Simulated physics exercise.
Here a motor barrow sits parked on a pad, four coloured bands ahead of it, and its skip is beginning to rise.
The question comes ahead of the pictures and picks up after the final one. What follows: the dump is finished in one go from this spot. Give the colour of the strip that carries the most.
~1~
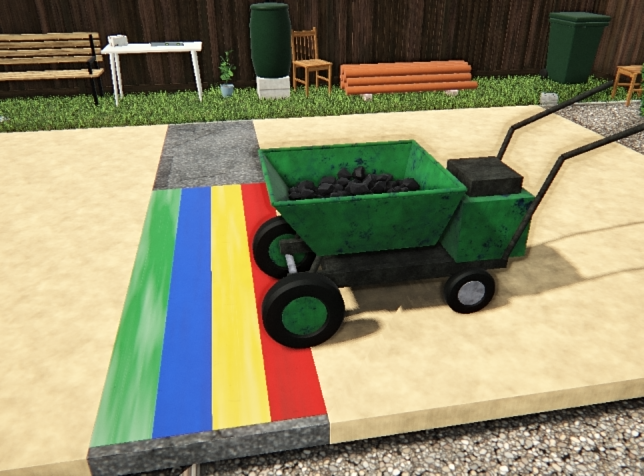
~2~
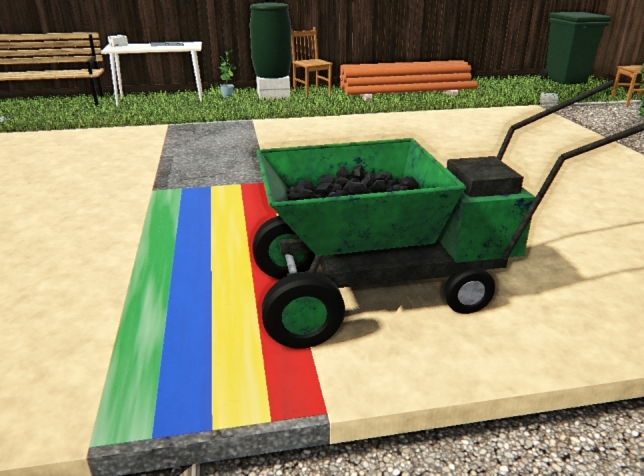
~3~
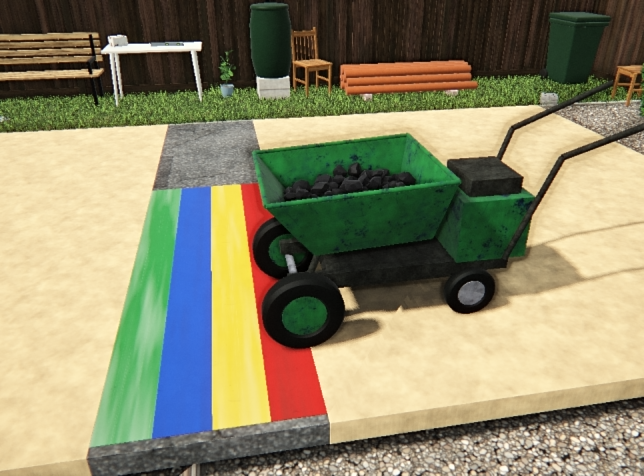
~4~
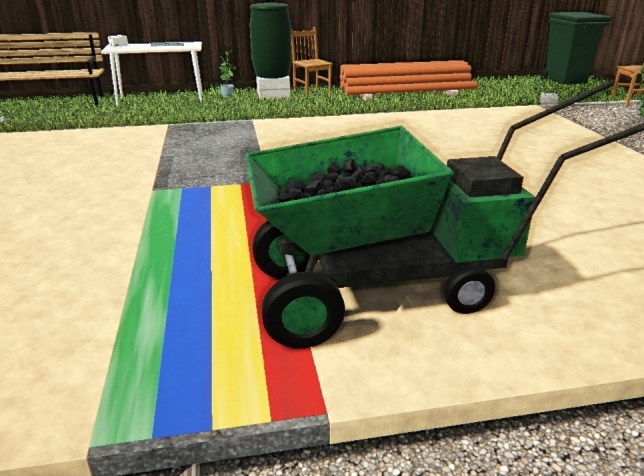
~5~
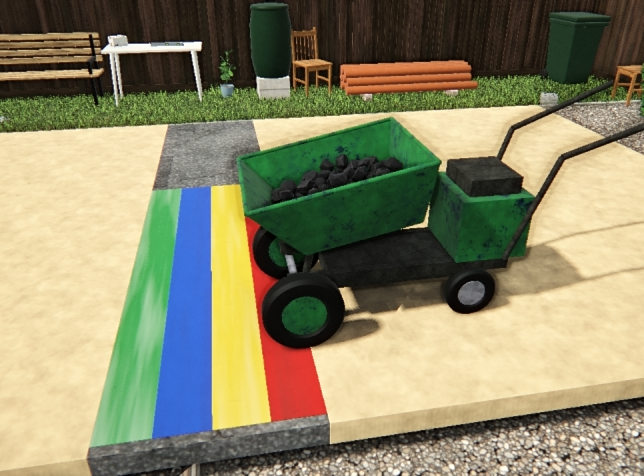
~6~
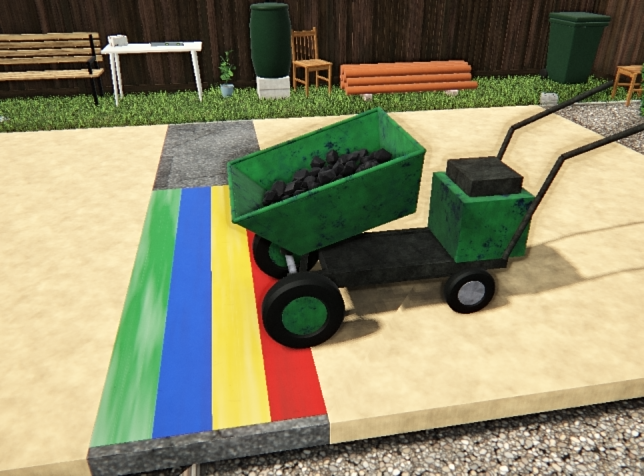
It is green.
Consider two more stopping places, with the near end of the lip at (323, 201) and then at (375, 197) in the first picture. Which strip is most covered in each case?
The first case gives blue, the second gives the yellow strip.
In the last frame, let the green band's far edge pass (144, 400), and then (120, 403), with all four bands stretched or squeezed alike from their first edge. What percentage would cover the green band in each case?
In turn, 40 and 50 in a hundred.
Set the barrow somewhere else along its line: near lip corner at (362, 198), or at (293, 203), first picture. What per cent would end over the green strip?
About 10 per cent, then about 30 per cent.
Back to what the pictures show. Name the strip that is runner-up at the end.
It's the blue strip next.
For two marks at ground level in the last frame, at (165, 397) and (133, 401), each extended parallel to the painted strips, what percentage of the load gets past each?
70 and 40 in a hundred.
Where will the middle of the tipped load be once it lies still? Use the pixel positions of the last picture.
At about (148, 314), give or take.
Shortly afterwards, skip tipped steeply; the whole lot in the skip.
Next, skip tipped right over; all but a few in the skip; only a few over the blue strip; only a few over the green strip.
Some moments later, skip tipped right over; near a quarter in the skip; near a quarter over the blue strip; near half over the green strip; near a quarter off the paint.
In the end, skip tipped right over; a little in the skip; none at all over the red strip; none at all over the yellow strip; near a quarter over the blue strip; near half over the green strip; near a quarter off the paint.
